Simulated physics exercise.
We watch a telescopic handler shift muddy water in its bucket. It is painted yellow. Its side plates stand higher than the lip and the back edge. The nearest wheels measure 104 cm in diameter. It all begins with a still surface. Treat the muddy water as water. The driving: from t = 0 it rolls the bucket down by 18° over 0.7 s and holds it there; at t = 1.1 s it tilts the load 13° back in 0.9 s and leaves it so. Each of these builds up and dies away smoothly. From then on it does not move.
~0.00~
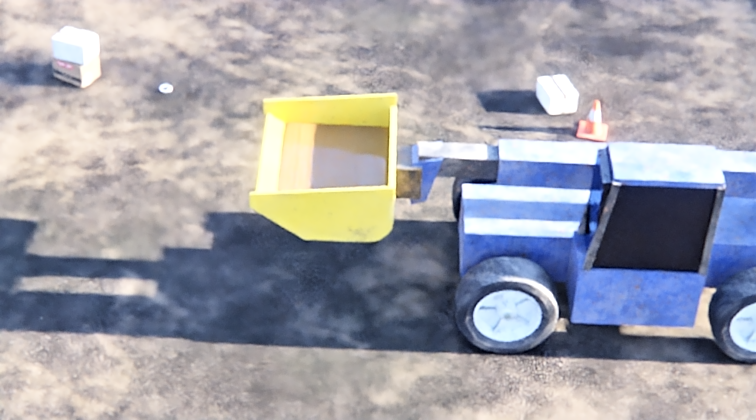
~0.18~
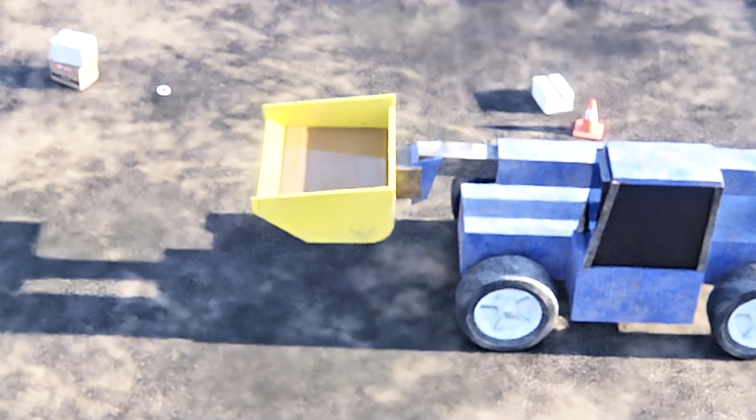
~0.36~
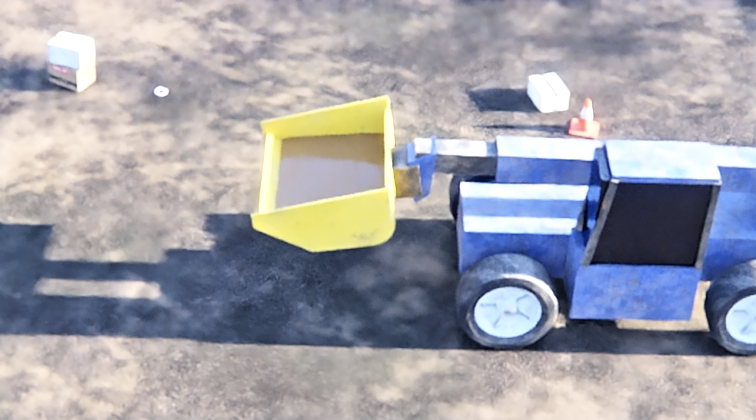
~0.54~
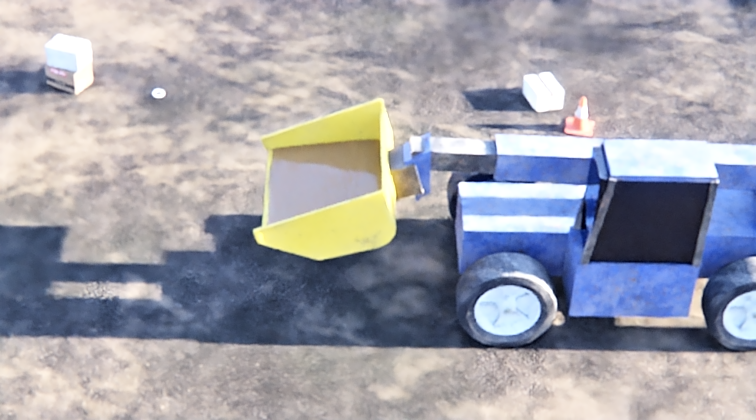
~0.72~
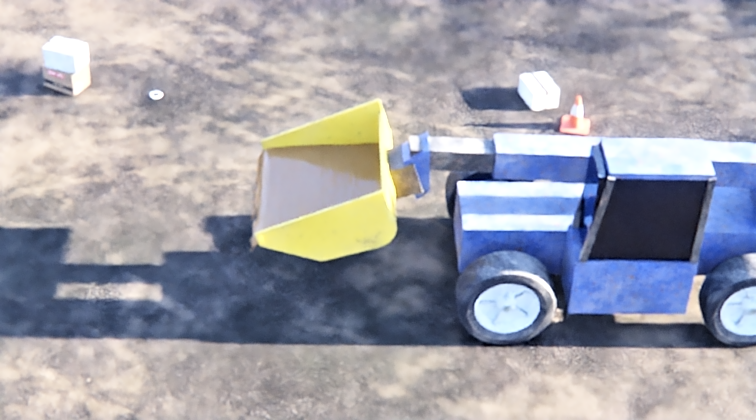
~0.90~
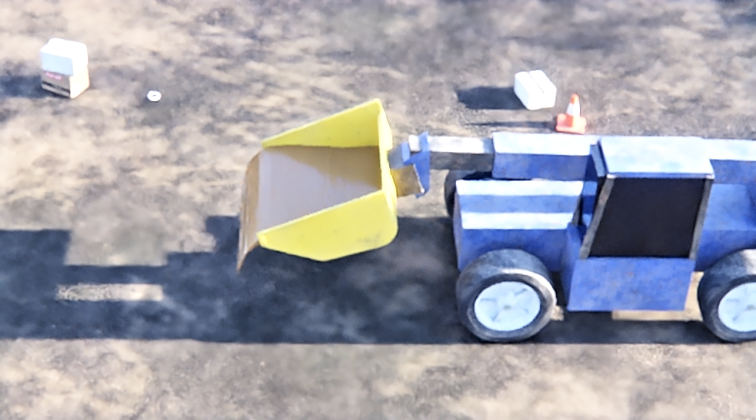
A blue telescopic handler tilting its yellow bucket of muddy water forwards to the left, brown water starting to pour over the lip.
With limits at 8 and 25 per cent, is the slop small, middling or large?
The loss is large.
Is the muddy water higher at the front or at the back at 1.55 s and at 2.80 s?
Towards the front, then the back.
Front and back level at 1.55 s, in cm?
About 22 cm in front and 0 cm behind.
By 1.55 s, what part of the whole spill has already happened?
About 90 per cent.
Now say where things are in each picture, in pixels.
In the first frame, the surface is at (317, 125) near the front wall; the surface is at (381, 127) near the back wall; the lip is at (255, 205); the front is on the left.
In the second frame, the surface is at (317, 128) near the front wall; the surface is at (380, 129) near the back wall; the bucket is tilted 2° forwards.
In the third frame, the surface is at (317, 136) near the front wall; the surface is at (379, 134) near the back wall; the bucket is tilted 10° forwards.
In the fourth frame, the surface is at (317, 145) near the front wall; the surface is at (380, 140) near the back wall; the bucket is tilted 17° forwards.
In the fifth frame, the surface is at (316, 146) near the front wall; the surface is at (380, 143) near the back wall; the bucket is tilted 18° forwards; muddy water is coming out, 2 per cent so far.
In the sixth frame, the surface is at (316, 147) near the front wall; the surface is at (380, 147) near the back wall; the bucket is tilted 18° forwards; the lip is at (266, 243); muddy water is coming out, 8 per cent so far; a wheel hub at (752, 311).
Then, 1.55 s in, the bucket is at 12° forwards, the surface stands 0 cm at the back and 22 cm at the front; 33 per cent is out, over the front.
Then, 2.20 s in, the bucket is at 5° forwards, the surface stands 19 cm at the back and 18 cm at the front; 36 per cent is out, over the front.
Then, 2.80 s in, the bucket is at 5° forwards, the surface stands 18 cm at the back and 11 cm at the front; 36 per cent is out, over the front.
Then, 4.89 s in, 38 per cent is out, over the front, 134 of 357 litres.
